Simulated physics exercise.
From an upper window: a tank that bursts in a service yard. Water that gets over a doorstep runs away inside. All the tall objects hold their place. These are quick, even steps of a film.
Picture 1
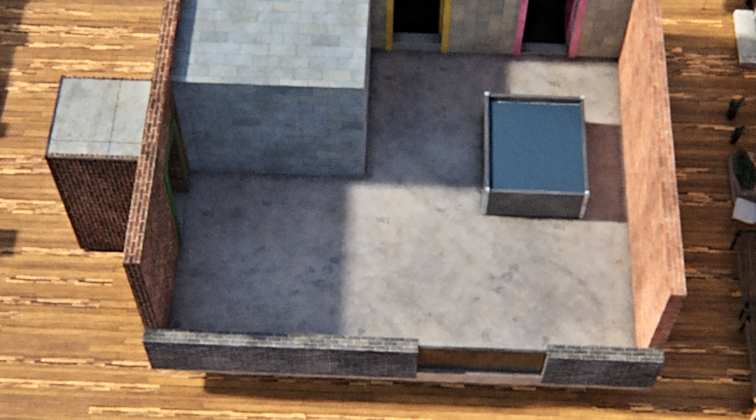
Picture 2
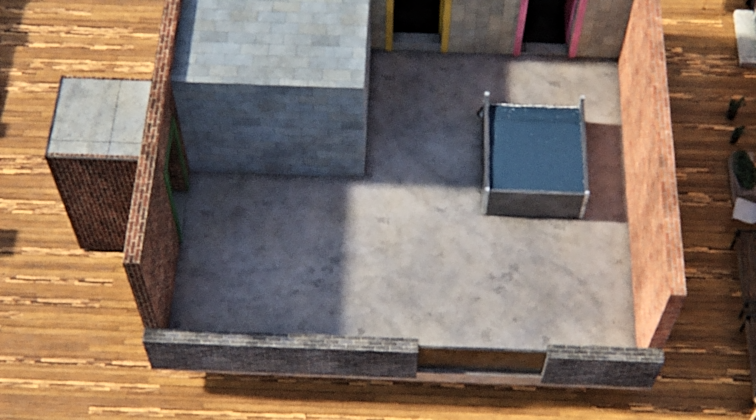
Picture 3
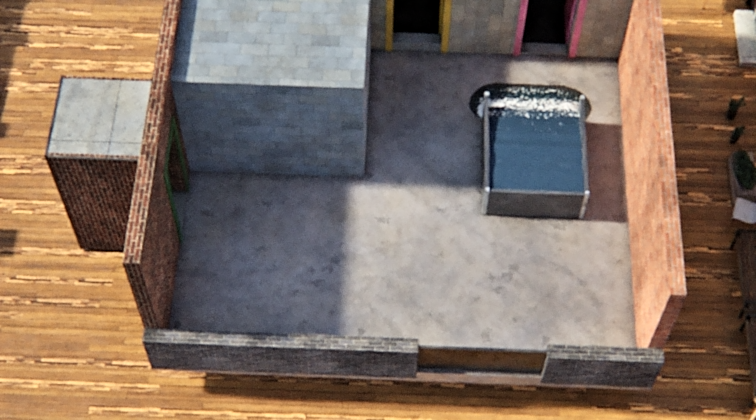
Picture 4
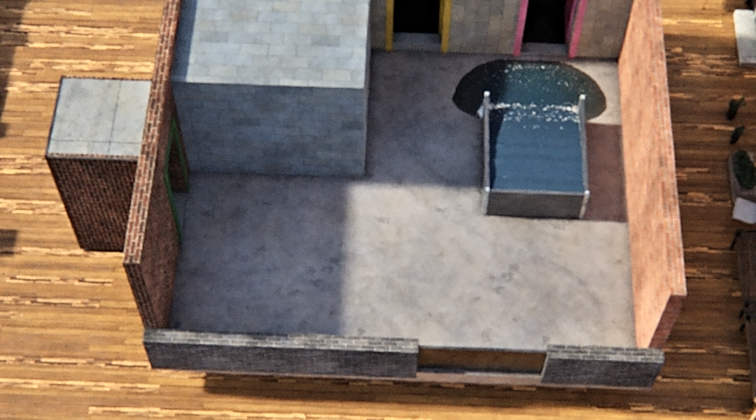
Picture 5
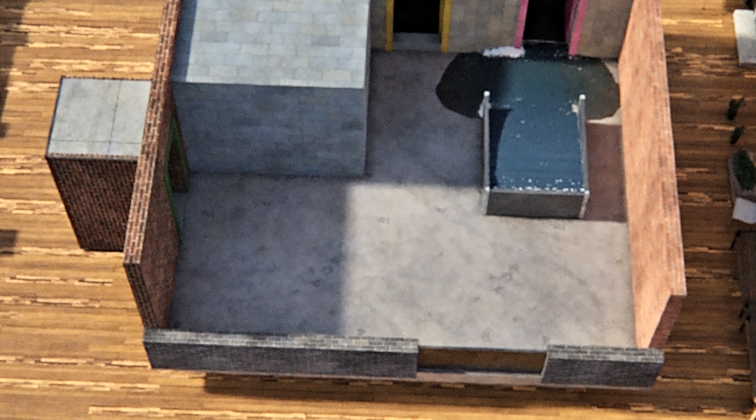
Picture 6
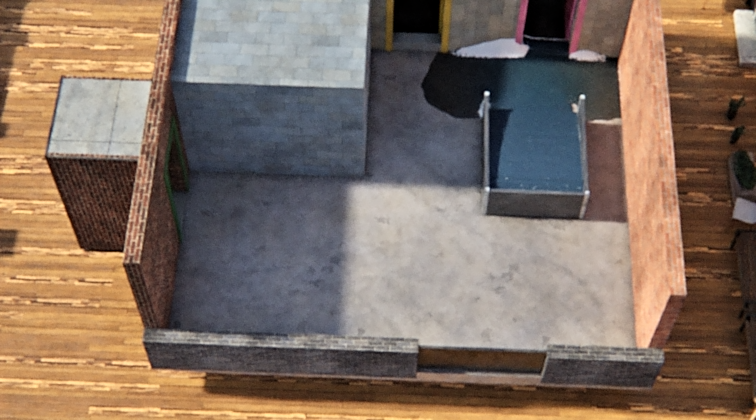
Walled yard seen from above, with water pouring from the far side of a tank and spreading across the grey floor.
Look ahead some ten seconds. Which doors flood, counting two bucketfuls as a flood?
One by one: The yellow door stays under that; the green door stays under that; the pink door takes more than that.
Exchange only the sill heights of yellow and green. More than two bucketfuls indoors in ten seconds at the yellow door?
Then: The yellow door is over.
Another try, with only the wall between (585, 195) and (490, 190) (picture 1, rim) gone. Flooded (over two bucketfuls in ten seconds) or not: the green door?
Then: Green floods.
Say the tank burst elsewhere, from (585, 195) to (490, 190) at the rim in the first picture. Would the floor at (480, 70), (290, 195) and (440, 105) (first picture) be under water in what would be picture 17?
As listed: Dry, free of water, dry.
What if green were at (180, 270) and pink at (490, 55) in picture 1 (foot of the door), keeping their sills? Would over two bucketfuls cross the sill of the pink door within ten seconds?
My reading: The pink one is over.
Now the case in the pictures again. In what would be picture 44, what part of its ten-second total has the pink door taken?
Roughly 100 per cent.
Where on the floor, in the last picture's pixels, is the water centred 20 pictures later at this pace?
Around (505, 124).
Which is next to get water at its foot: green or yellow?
It is the yellow-painted one.
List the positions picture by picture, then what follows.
The first picture shows the water tank at (535, 145) is whole and still.
In the second picture, water pours out on the water tank's far side and has run to a hidden place.
In the third picture, the front is at (587, 108), out from the gap on the water tank's far side.
In the fourth picture, the front is at (589, 81), out from the gap on the water tank's far side.
In the fifth picture, water pours out on the water tank's far side and has run to (591, 57).
In the sixth picture, the front is at (617, 58), out from the gap on the water tank's far side.
A moment on, water covers 15 % of the floor; the yellow door wet at the sill, nothing in, the green door not reached, the pink door far over two buckets in.
Next, water covers 20 % of the floor; the yellow door wet at the sill, nothing in, the green door not reached, the pink door far over two buckets in.
Then, water covers 40 % of the floor; the yellow door wet at the sill, nothing in, the green door not reached, the pink door far over two buckets in.
Later, water covers 70 % of the floor; the yellow door wet at the sill, nothing in, the green door not reached, the pink door far over two buckets in.
In the end, water covers 85 % of the floor; the yellow door wet at the sill, nothing in, the green door not reached, the pink door far over two buckets in.
